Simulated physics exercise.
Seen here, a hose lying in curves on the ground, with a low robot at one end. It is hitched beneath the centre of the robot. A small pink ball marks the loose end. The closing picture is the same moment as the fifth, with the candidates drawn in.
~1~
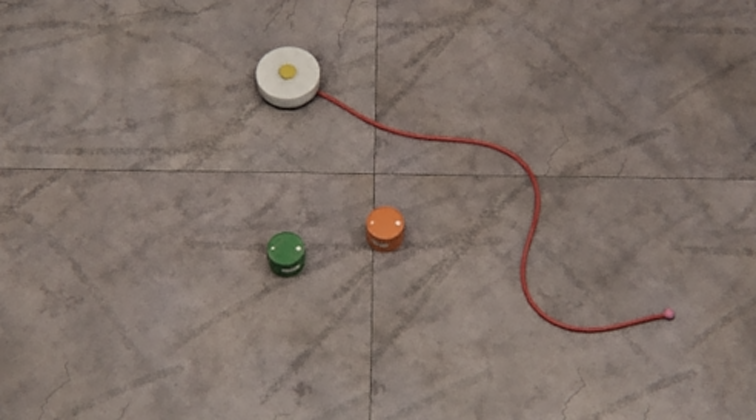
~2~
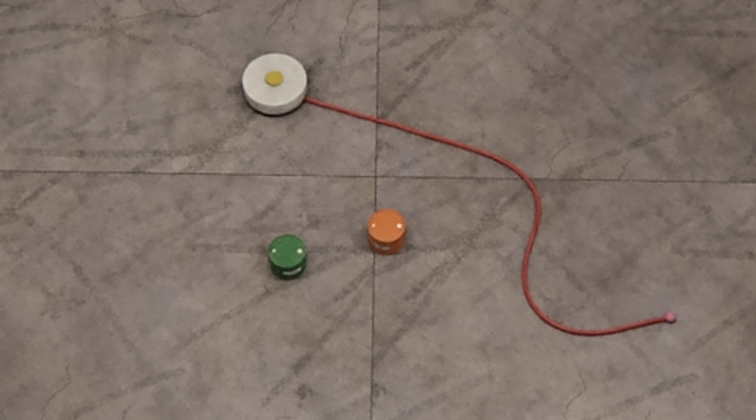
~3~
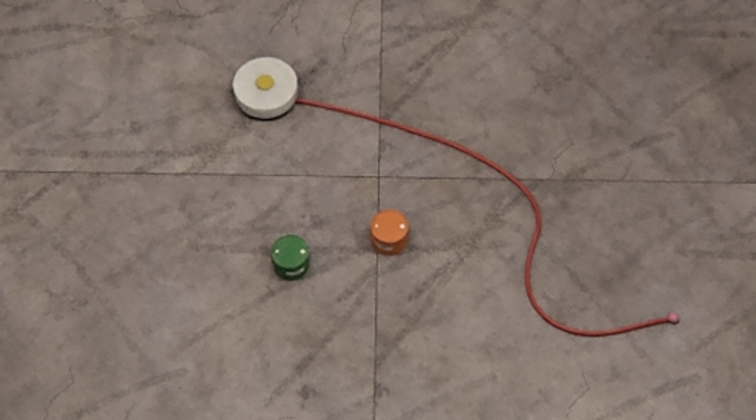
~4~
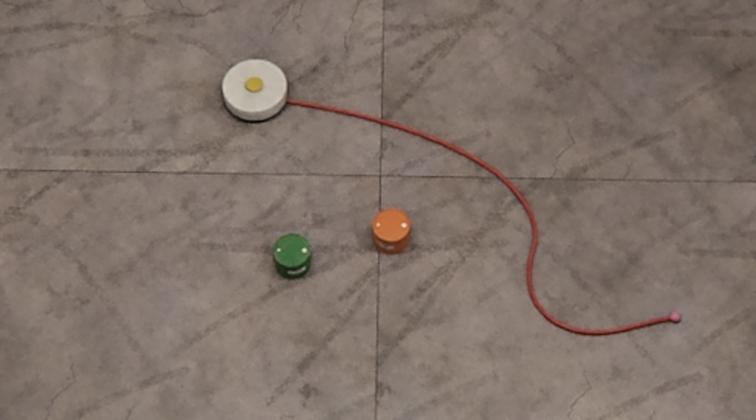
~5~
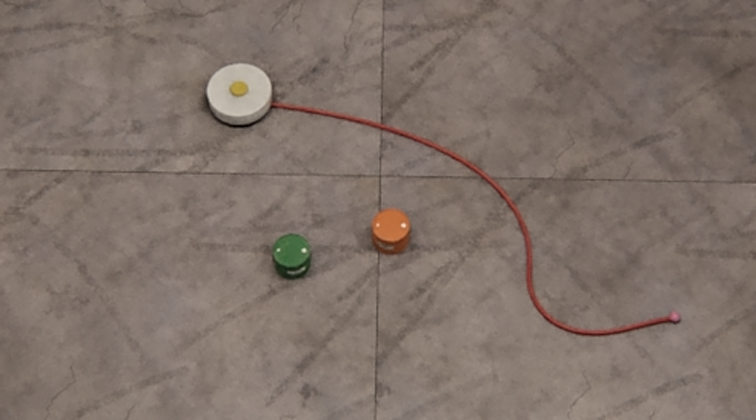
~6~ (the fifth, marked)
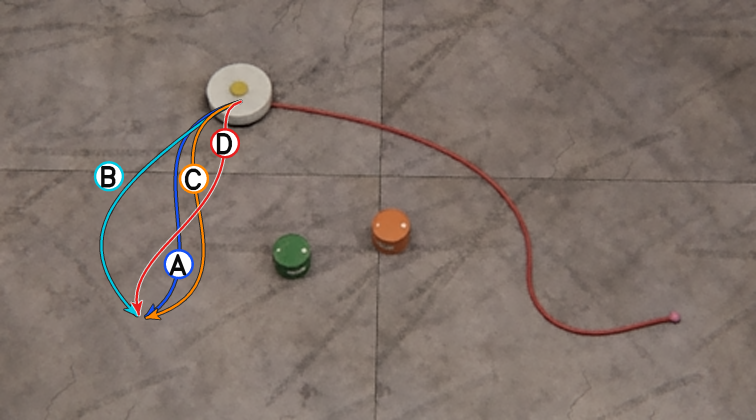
On a grey tiled floor, a round white robot slowly moves left, pulling a red hose.
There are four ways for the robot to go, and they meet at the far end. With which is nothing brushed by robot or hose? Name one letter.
Route B.
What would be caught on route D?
It meets the orange tub.
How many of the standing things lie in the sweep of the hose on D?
One.
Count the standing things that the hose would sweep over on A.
Two.
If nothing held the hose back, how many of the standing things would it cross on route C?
It sweeps two.
On the marked copy, A from (241, 102) via (176, 199) to (146, 317); B from (241, 102) via (125, 190) to (137, 316); C from (241, 102) via (198, 206) to (146, 318); D from (241, 102) via (203, 203) to (139, 314).
Taking B. A third of the way, robot (149, 158), middle of the hose (429, 200), free end (672, 318).
Two thirds of the way, robot (101, 253), middle of the hose (387, 215), free end (652, 319).
When it is over, robot (139, 314), middle of the hose (386, 215), free end (652, 319); nothing has been touched.
As for the rest, A meets the green tub and orange tub; C meets the green tub and orange tub; D meets the orange tub.
